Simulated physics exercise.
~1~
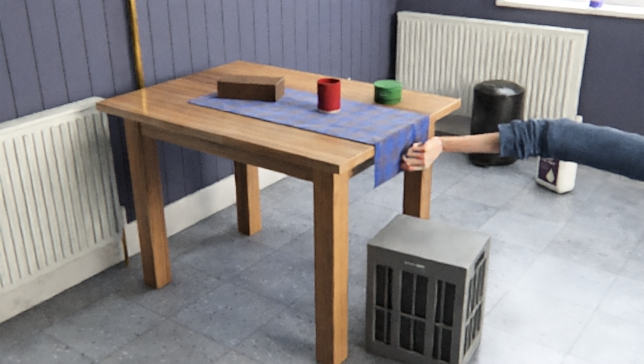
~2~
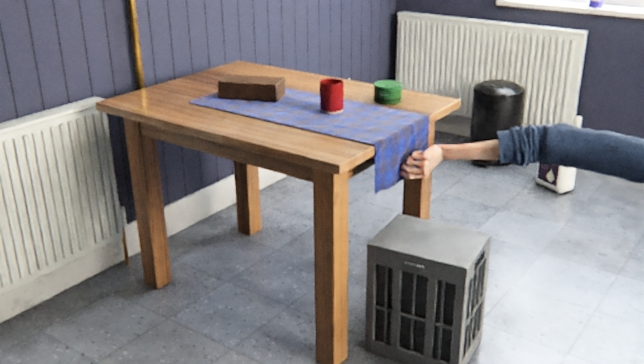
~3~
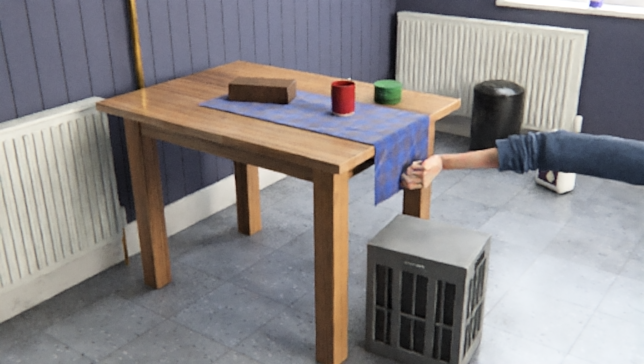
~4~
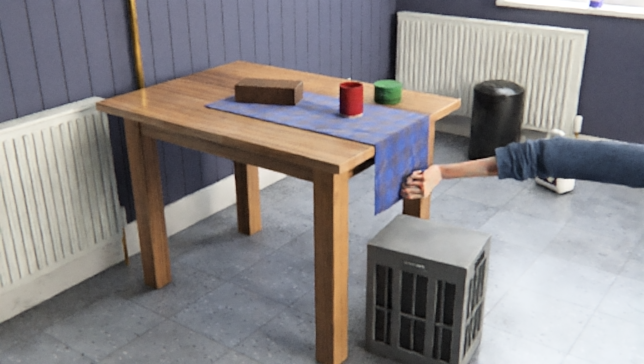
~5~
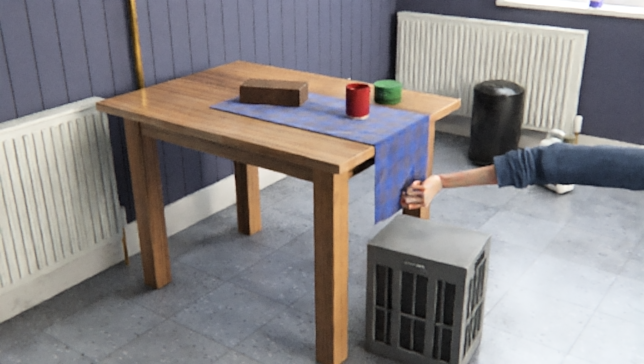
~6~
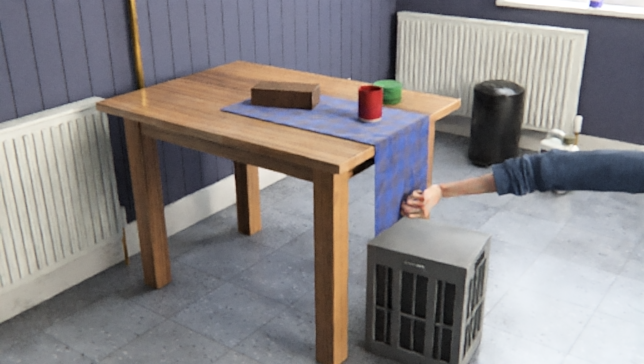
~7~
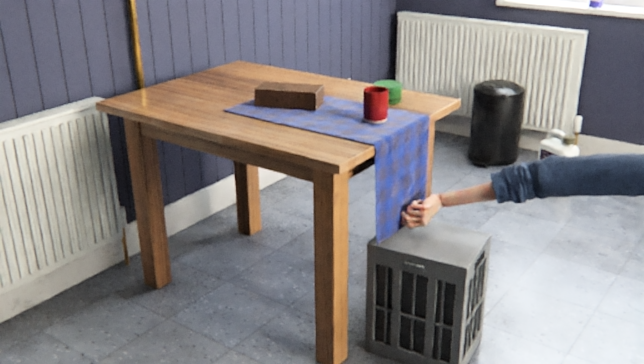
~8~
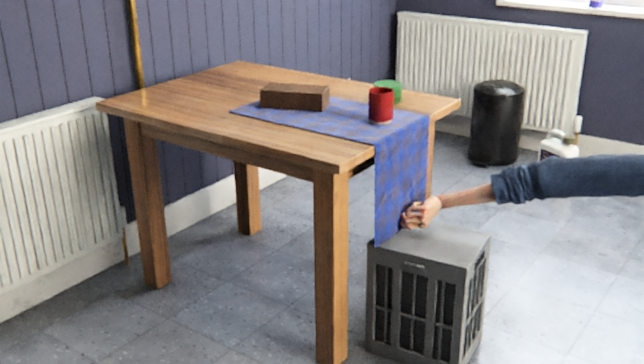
A hand slowly pulled the hanging end of a blue cloth down over the edge of a wooden table, carrying a red mug and a brown brick to the right until the hem reached the grey crate, with mug, brick and green tub still on the table.
